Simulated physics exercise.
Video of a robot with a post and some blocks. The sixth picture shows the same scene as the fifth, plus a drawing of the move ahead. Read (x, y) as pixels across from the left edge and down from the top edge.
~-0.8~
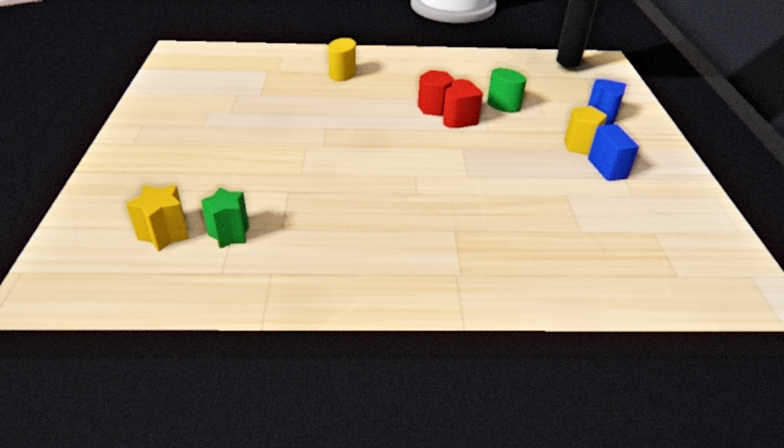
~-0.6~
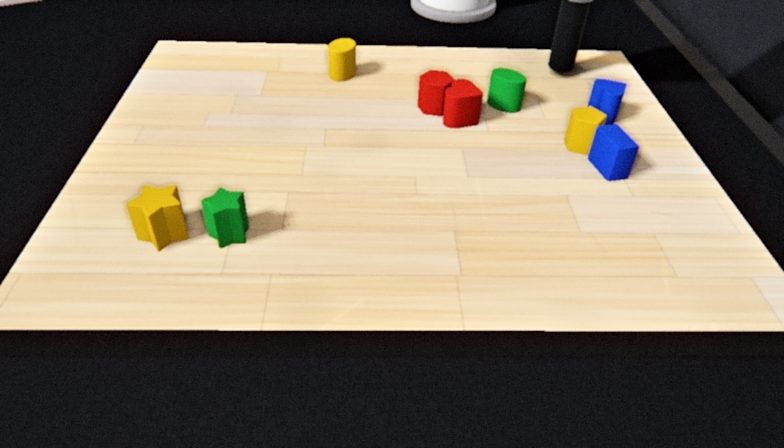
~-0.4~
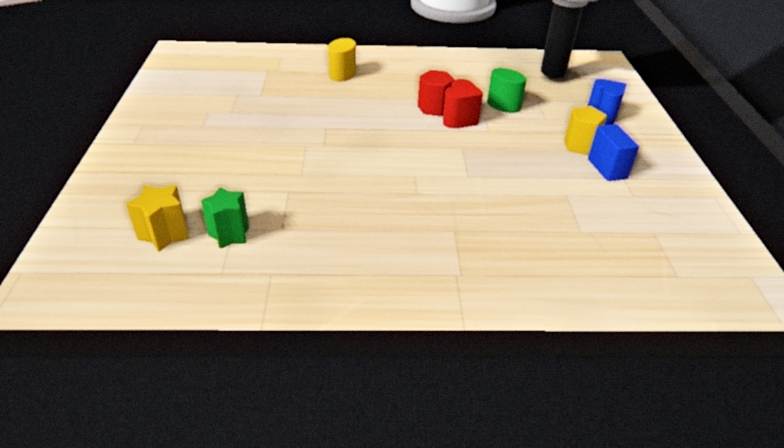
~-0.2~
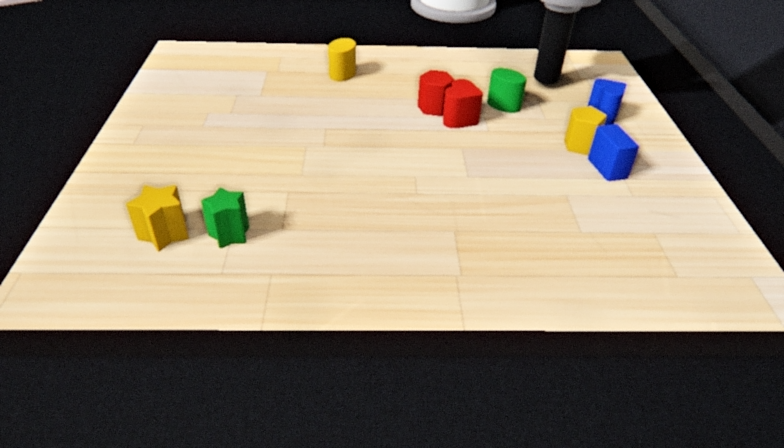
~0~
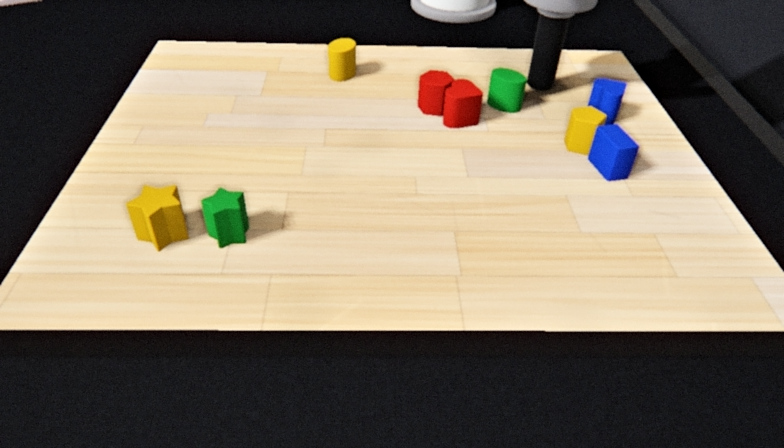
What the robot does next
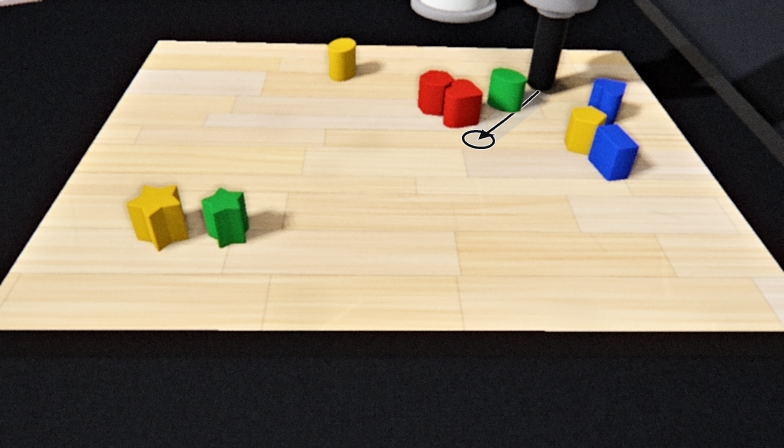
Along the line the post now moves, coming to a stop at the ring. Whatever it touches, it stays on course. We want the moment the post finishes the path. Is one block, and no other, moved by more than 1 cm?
I believe so.
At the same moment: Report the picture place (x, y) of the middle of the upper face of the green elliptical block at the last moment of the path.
By then it is at (486, 79).
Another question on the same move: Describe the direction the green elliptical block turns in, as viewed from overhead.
It goes round the way clock hands do.
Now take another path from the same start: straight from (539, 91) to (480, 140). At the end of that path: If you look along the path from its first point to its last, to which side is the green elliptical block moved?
Shifted right.
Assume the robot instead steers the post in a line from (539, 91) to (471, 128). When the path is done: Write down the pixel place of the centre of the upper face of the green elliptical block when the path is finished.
It should be at (446, 93) by then.
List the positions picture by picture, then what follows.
In the first picture, lower end of the post at (568, 63), tops of blocks, red heart-shaped block at (463, 88), green elliptical block at (509, 74).
In the second picture, post at (560, 68), blocks as before.
In the third picture, post at (553, 73), blocks as before.
In the fourth picture, post at (546, 79), blocks as before.
In the fifth picture, post at (540, 85), red heart-shaped block at (463, 88), green elliptical block at (509, 74).
The drawn path runs from (539, 91) directly to (478, 139).
What follows on the original path. One third of the way, post at (522, 101); green elliptical block at (499, 77), turned 30° clockwise.
Two thirds of the way, post at (502, 116); green elliptical block at (486, 79), turned 80° clockwise.
At the end, post at (479, 133); red heart-shaped block not moved; green elliptical block at (486, 79), turned 80° clockwise.
